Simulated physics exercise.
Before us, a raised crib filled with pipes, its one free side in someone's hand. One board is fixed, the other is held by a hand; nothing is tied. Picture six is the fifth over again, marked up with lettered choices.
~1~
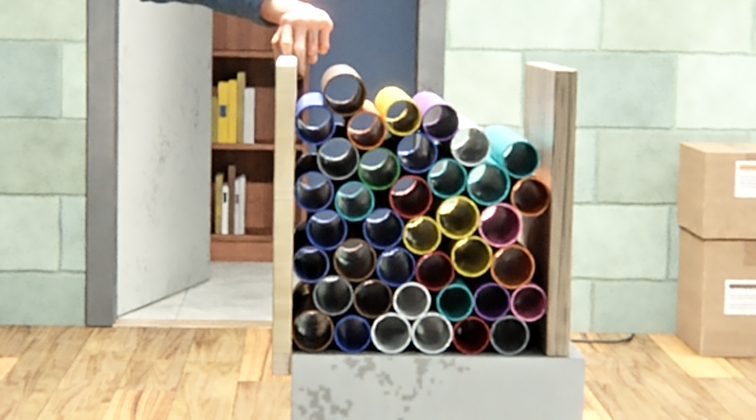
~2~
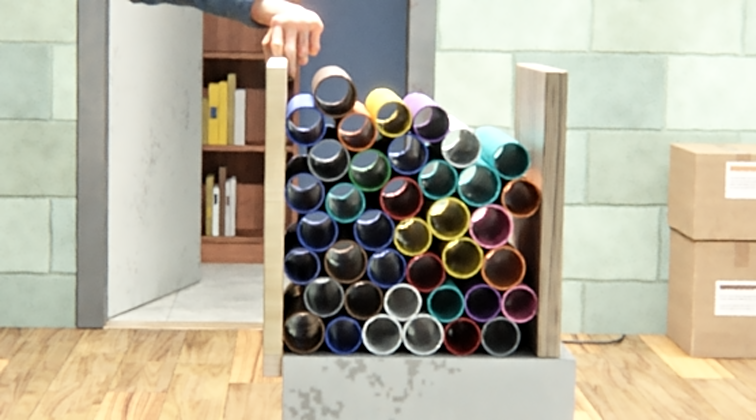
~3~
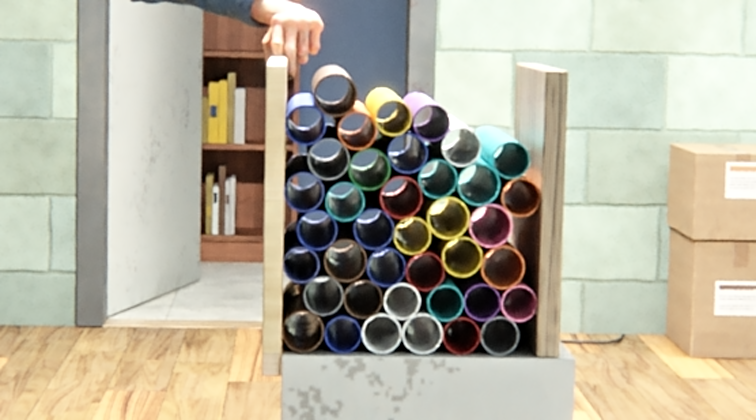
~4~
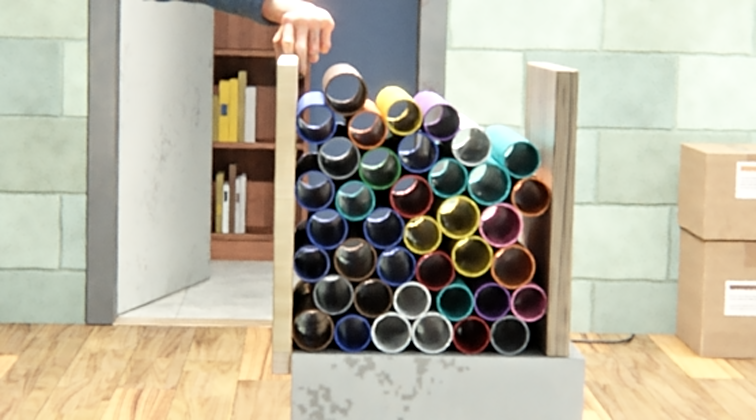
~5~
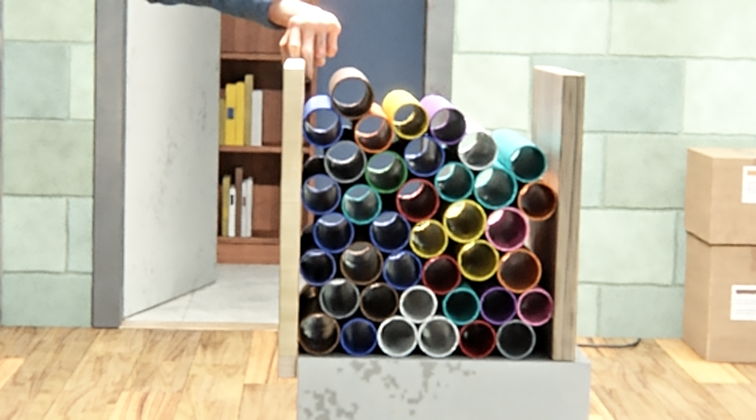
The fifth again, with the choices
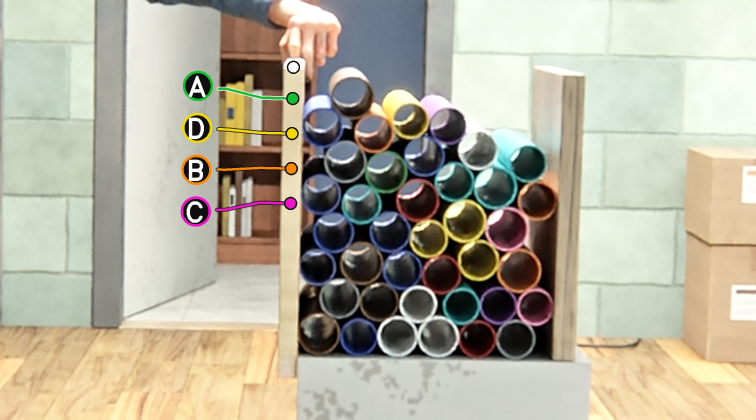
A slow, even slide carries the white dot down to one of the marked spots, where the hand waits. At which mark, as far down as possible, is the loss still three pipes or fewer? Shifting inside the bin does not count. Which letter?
It can be let down to C.
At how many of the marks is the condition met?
Four of them.
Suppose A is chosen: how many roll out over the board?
It comes to none.
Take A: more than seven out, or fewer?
Fewer than seven.
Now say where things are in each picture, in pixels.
In the first picture, a yellow pipe (422, 235); a red pipe (410, 196); an orange pipe (530, 196).
In the second picture, an orange pipe (521, 197); a white pipe (461, 147).
In the third picture, side board (275, 204); a brown pipe (303, 331).
In the fourth picture, a grey pipe (510, 335); a turquoise pipe (455, 302).
In the fifth picture, a pink pipe (535, 307); a yellow pipe (429, 238); a red pipe (417, 200).
On the copy, A at (293, 98); B at (291, 169); C at (290, 204); D at (292, 133); the white dot at (293, 67).
On C. First, top of the board (302, 131).
Then, top of the board (301, 201).
Finally, top of the board (300, 203), two out over the board.
By contrast, A none out over the board; B none out over the board; D none out over the board.
